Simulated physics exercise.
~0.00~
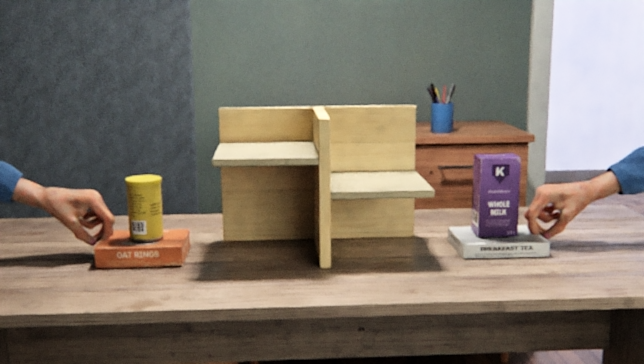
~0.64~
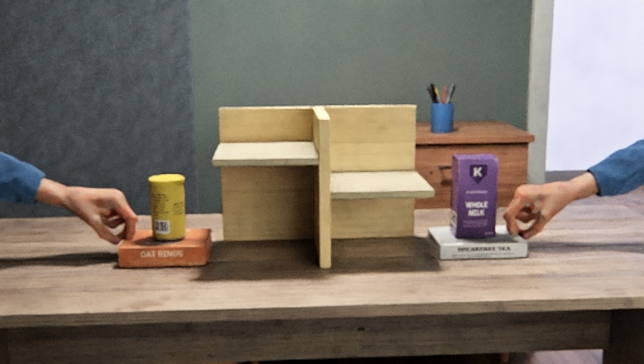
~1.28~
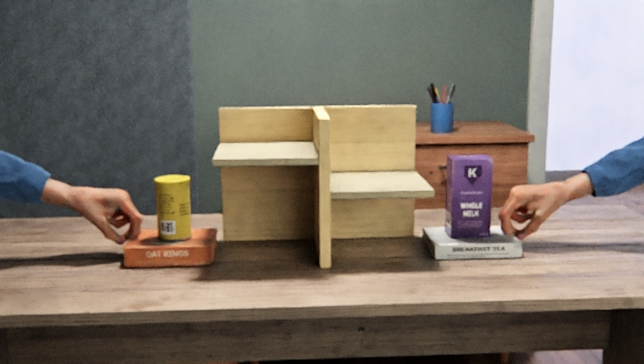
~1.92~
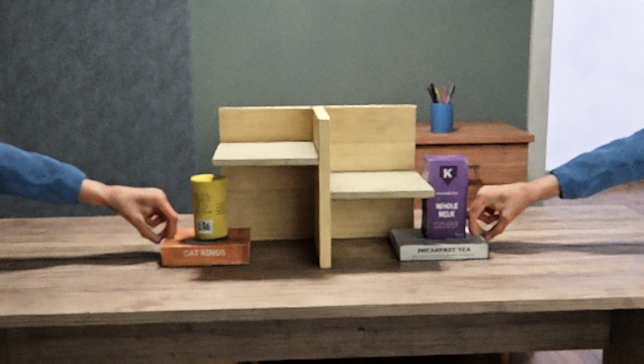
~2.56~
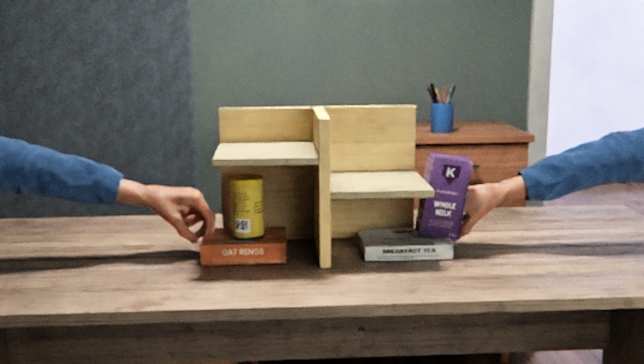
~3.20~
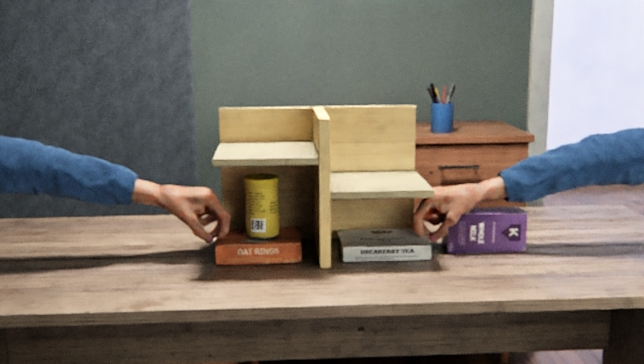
Hands sliding two loaded packets into a wooden stand, the yellow tin riding in upright, the purple carton striking a shelf and toppling.
